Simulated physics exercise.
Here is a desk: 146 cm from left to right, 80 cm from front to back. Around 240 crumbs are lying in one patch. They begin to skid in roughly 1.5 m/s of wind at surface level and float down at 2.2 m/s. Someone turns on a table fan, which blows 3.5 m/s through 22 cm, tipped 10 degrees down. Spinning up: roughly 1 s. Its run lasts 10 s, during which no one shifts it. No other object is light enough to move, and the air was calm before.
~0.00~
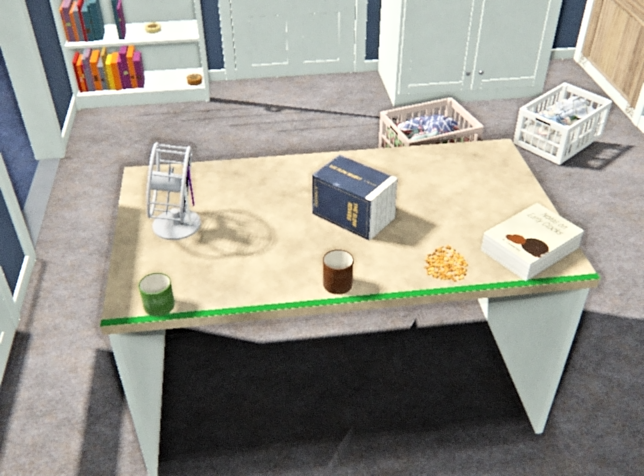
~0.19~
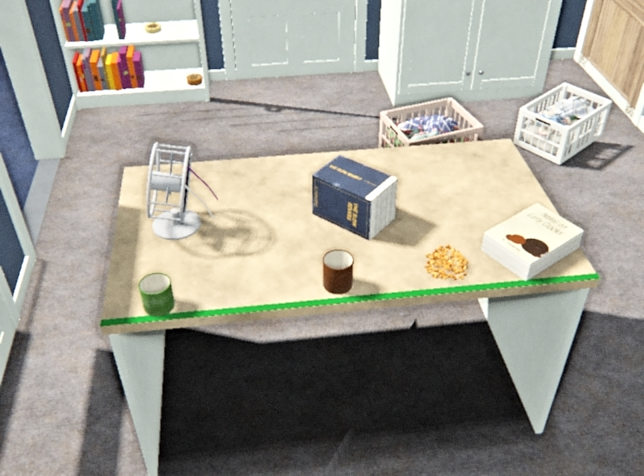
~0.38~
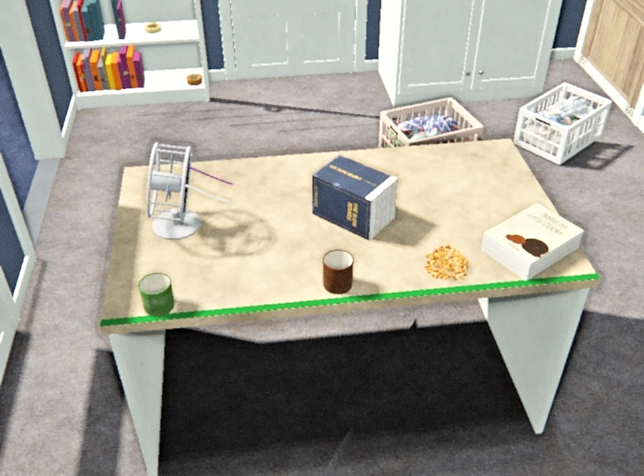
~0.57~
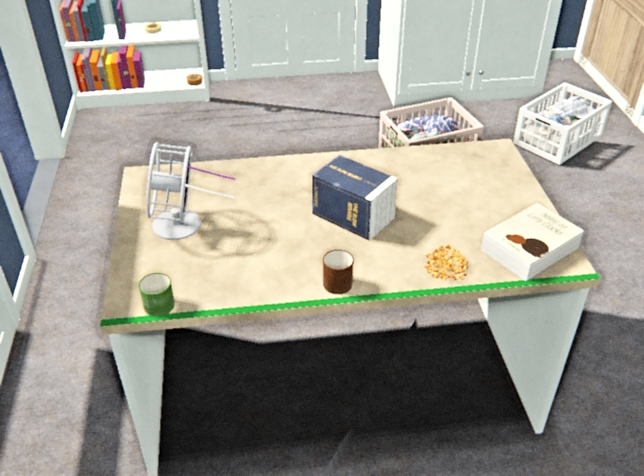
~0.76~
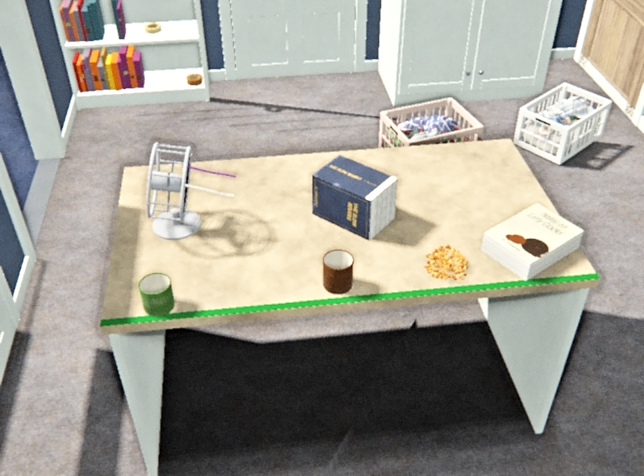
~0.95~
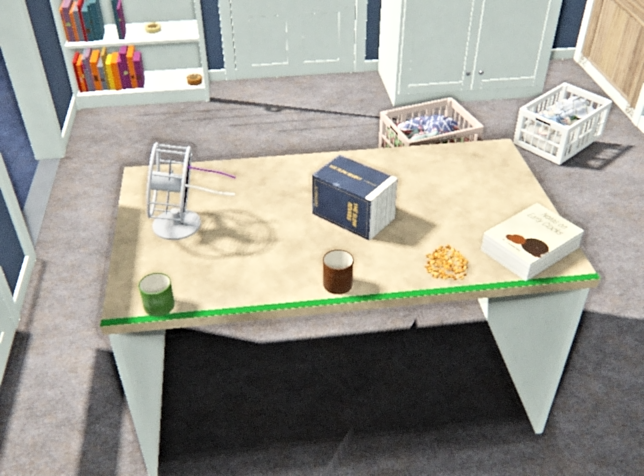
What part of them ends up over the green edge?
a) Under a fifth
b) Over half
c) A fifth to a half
Over half (b).
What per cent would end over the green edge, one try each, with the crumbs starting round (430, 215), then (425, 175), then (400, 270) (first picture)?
Roughly 15 %, then 0 %, then 100 %.
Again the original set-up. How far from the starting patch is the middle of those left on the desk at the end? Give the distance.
That works out close to 0 centimetres.
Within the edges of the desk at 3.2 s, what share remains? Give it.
About 60 per cent remain.
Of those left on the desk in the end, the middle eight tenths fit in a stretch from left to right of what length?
Spread, left to right: Approx. 20 cm.
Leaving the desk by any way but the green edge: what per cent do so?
0 per cent.
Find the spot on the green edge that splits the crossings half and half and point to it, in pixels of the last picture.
(487, 290).
After 2.0 s, 36 % are over the green edge; the middle of those still in play is near (452, 257); 33 % have settled or left.
After 3.2 s, 40 % are over the green edge; the middle of those still in play is near (450, 261); 41 % have settled or left.
After 5.5 s, 53 % are over the green edge; the middle of those still in play is near (449, 265); 54 % have settled or left.
After 10.0 s, at the end, 70 % are over the green edge; the middle of those still in play is near (446, 265).
